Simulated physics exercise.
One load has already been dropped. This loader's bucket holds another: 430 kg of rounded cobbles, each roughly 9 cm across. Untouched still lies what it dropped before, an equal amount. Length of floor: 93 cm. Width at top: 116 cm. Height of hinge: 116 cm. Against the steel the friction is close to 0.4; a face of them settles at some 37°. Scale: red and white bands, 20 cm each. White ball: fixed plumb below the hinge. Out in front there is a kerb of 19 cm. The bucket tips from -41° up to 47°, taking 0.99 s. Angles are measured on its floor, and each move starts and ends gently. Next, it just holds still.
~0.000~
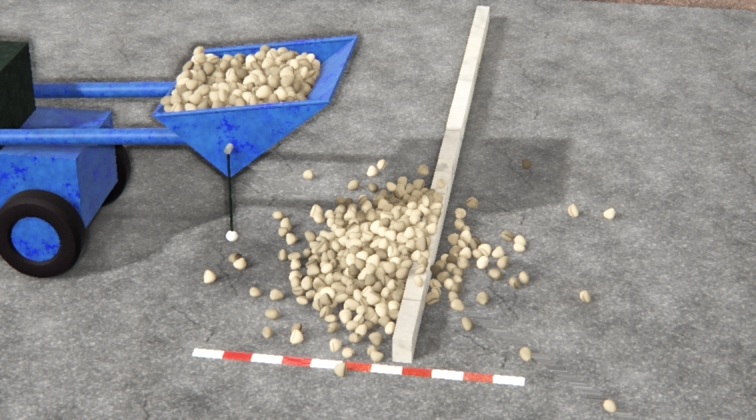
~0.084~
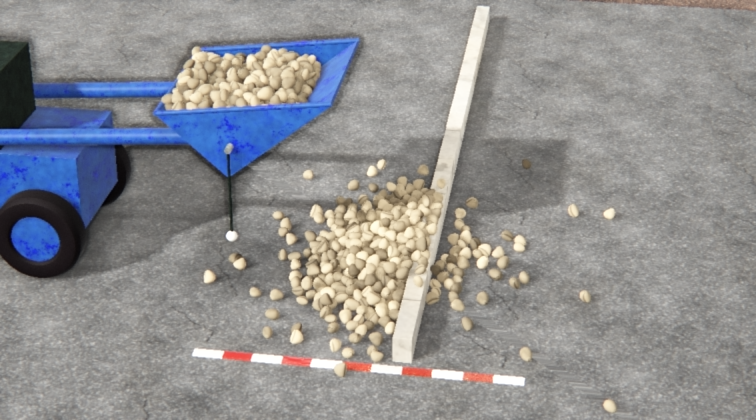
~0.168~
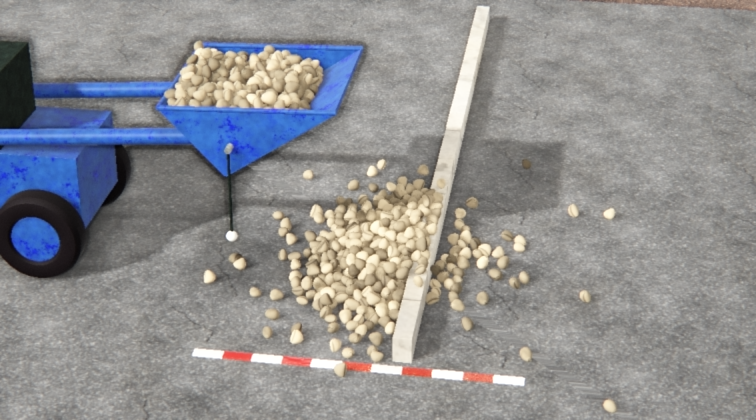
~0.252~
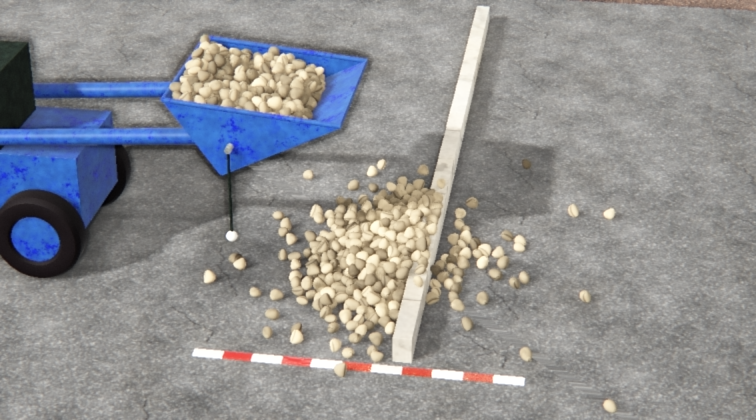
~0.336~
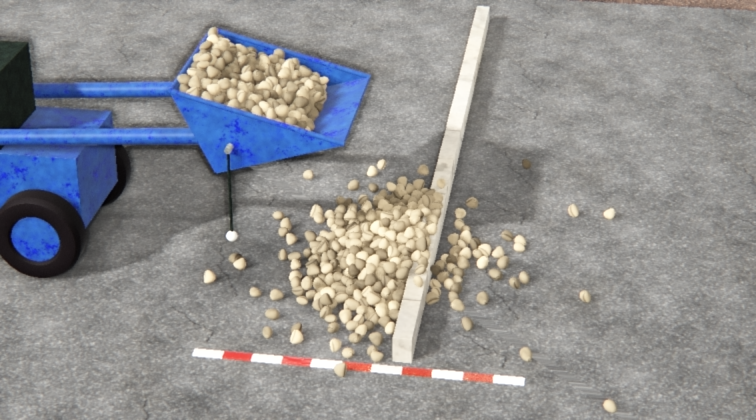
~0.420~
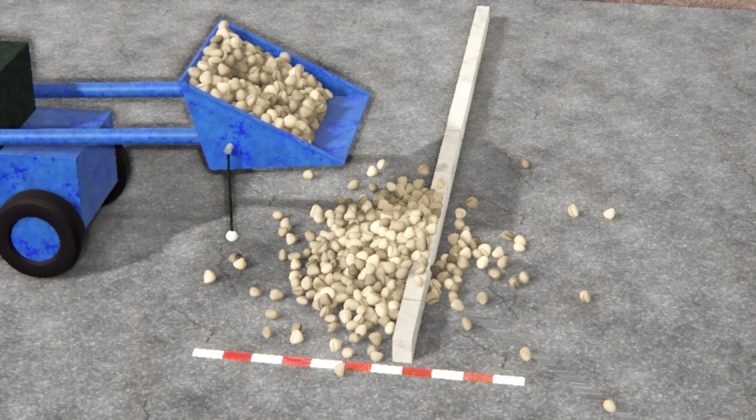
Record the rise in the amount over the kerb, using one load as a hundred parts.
Rise: About 2 parts in every hundred.
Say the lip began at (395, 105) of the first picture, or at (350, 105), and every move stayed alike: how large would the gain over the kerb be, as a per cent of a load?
About 45 and 10 per cent.
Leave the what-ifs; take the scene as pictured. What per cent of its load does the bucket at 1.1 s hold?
It still holds about 50 per cent.
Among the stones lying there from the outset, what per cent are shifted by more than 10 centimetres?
10 per cent.
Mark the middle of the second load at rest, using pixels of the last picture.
Middle: Approx. (338, 244) px.
After 0.7 s the floor is at 33°; in per cent of one load, 99 in the bucket, 92 on this side of the kerb, 9 over the kerb; the foremost stones are at (558, 281).
After 1.1 s the floor is at 47°; in per cent of one load, 50 in the bucket, 141 on this side of the kerb, 9 over the kerb; the foremost stones are at (558, 281).
After 1.4 s the floor is at 47°; in per cent of one load, 3 in the bucket, 187 on this side of the kerb, 10 over the kerb; the foremost stones are at (558, 281).
After 4.1 s the floor is at 47°; in per cent of one load, 0 in the bucket, 189 on this side of the kerb, 11 over the kerb; the foremost stones are at (558, 281). Net gain over the kerb, 2.
